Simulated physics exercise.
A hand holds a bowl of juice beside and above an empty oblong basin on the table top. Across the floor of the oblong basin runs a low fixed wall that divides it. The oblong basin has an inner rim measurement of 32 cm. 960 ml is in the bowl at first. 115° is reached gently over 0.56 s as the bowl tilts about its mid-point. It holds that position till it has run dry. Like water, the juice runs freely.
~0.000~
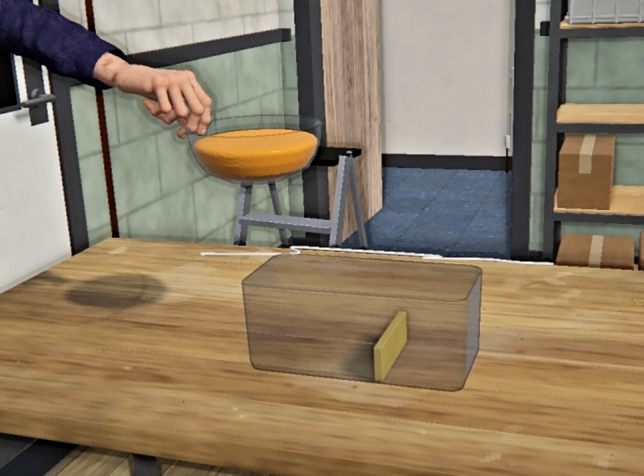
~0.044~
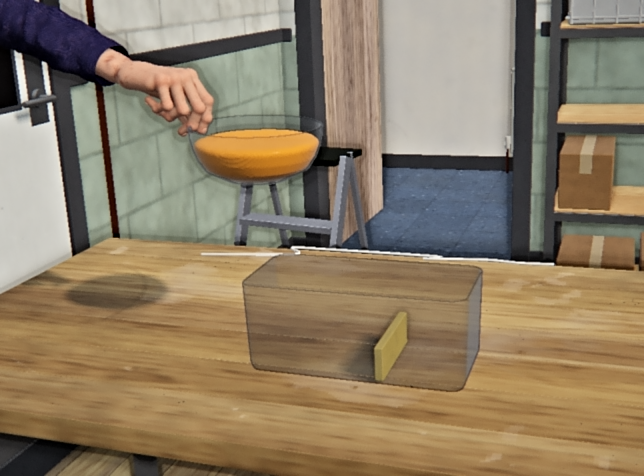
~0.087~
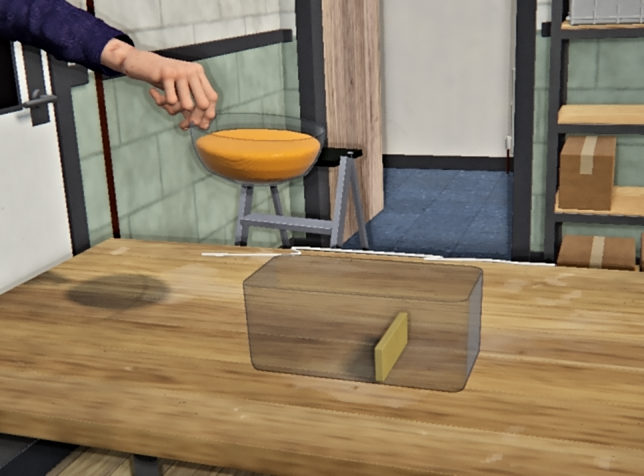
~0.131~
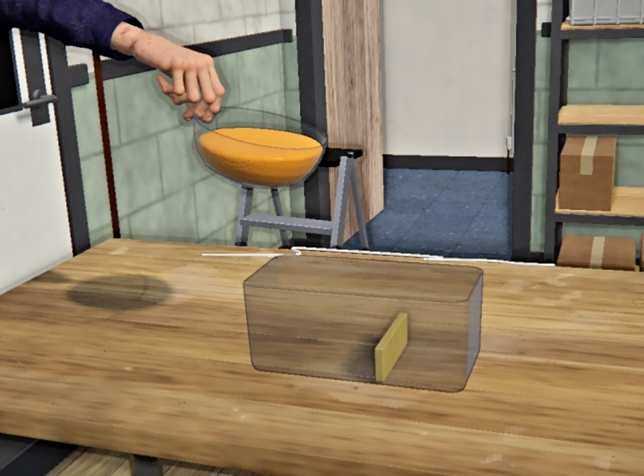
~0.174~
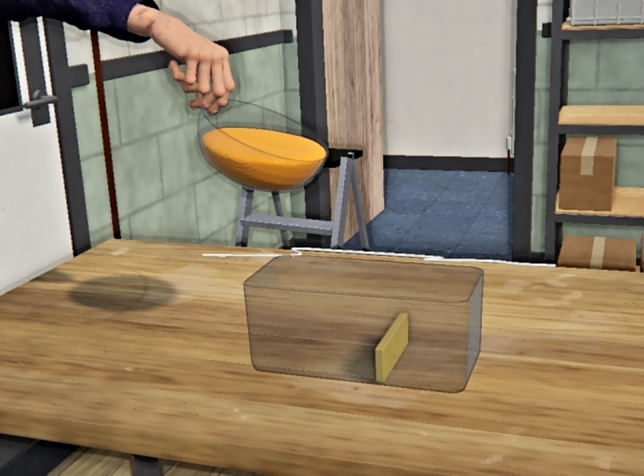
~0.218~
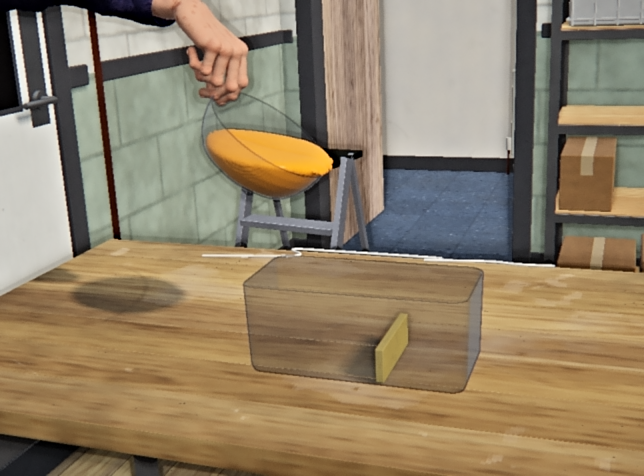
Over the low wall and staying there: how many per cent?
14 out of 100.
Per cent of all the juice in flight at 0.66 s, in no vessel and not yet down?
Near 14 percent.
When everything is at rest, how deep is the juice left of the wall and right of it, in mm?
Left 28 mm, right 8 mm.
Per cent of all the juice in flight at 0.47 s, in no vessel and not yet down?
Close to 46 in a hundred.
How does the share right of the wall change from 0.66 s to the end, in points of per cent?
There is a rise of about 10.
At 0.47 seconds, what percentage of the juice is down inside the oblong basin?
Some 50 per cent.
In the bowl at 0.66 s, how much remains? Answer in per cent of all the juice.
0 %.
By 0.47 s the tilt is 108° and 3 per cent is still to pour, 50 is left of the wall and 0 right of it.
By 0.66 s the tilt is 115° and 0 per cent is still to pour, 81 is left of the wall and 4 right of it.
By 0.85 s the tilt is 115° and 0 per cent is still to pour, 76 is left of the wall and 13 right of it.
By 1.06 s the tilt is 115° and 0 per cent is still to pour, 76 is left of the wall and 13 right of it.
At rest 76 per cent lies left of the wall, 14 right of it and 11 outside.
